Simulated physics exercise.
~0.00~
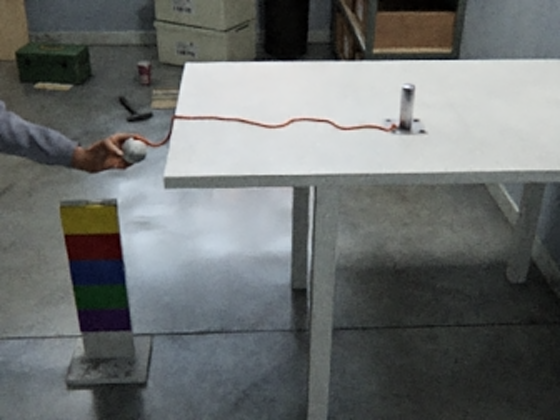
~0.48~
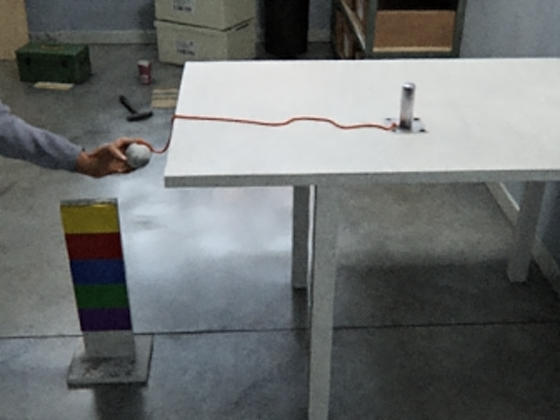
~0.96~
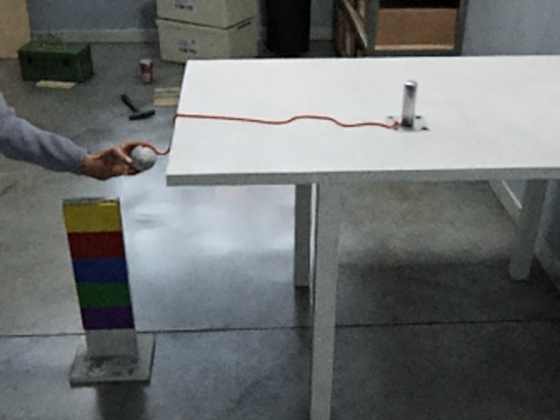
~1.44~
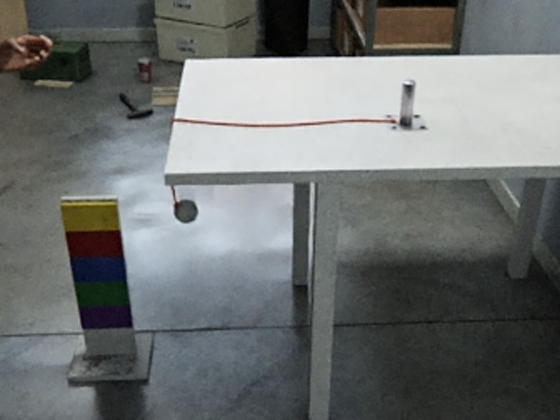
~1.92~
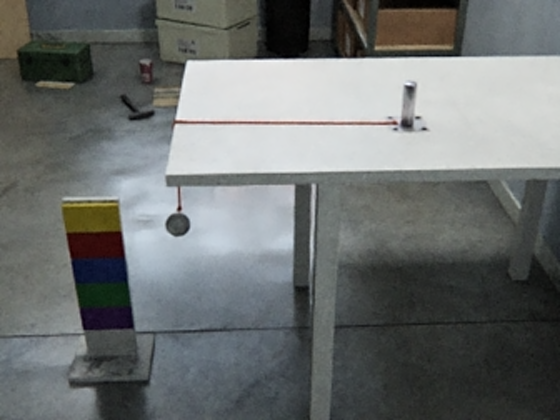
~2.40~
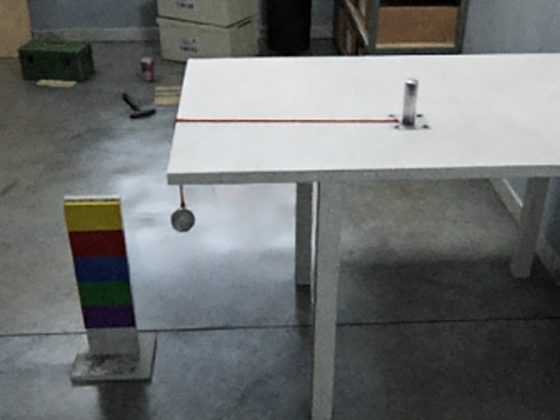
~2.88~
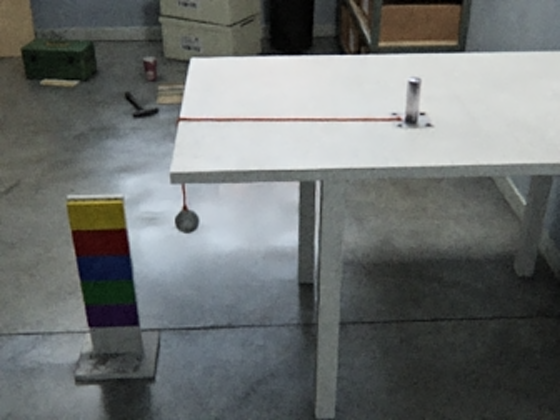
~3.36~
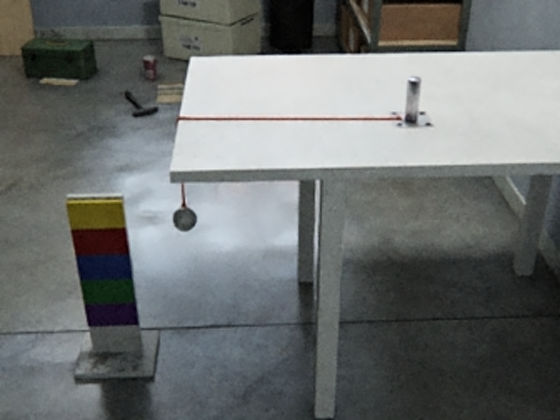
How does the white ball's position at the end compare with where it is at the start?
At the start the ball is held in the hand, out to the left of the table's end. At the end it is lower and a little farther right, hanging from the red lace just below the table edge.
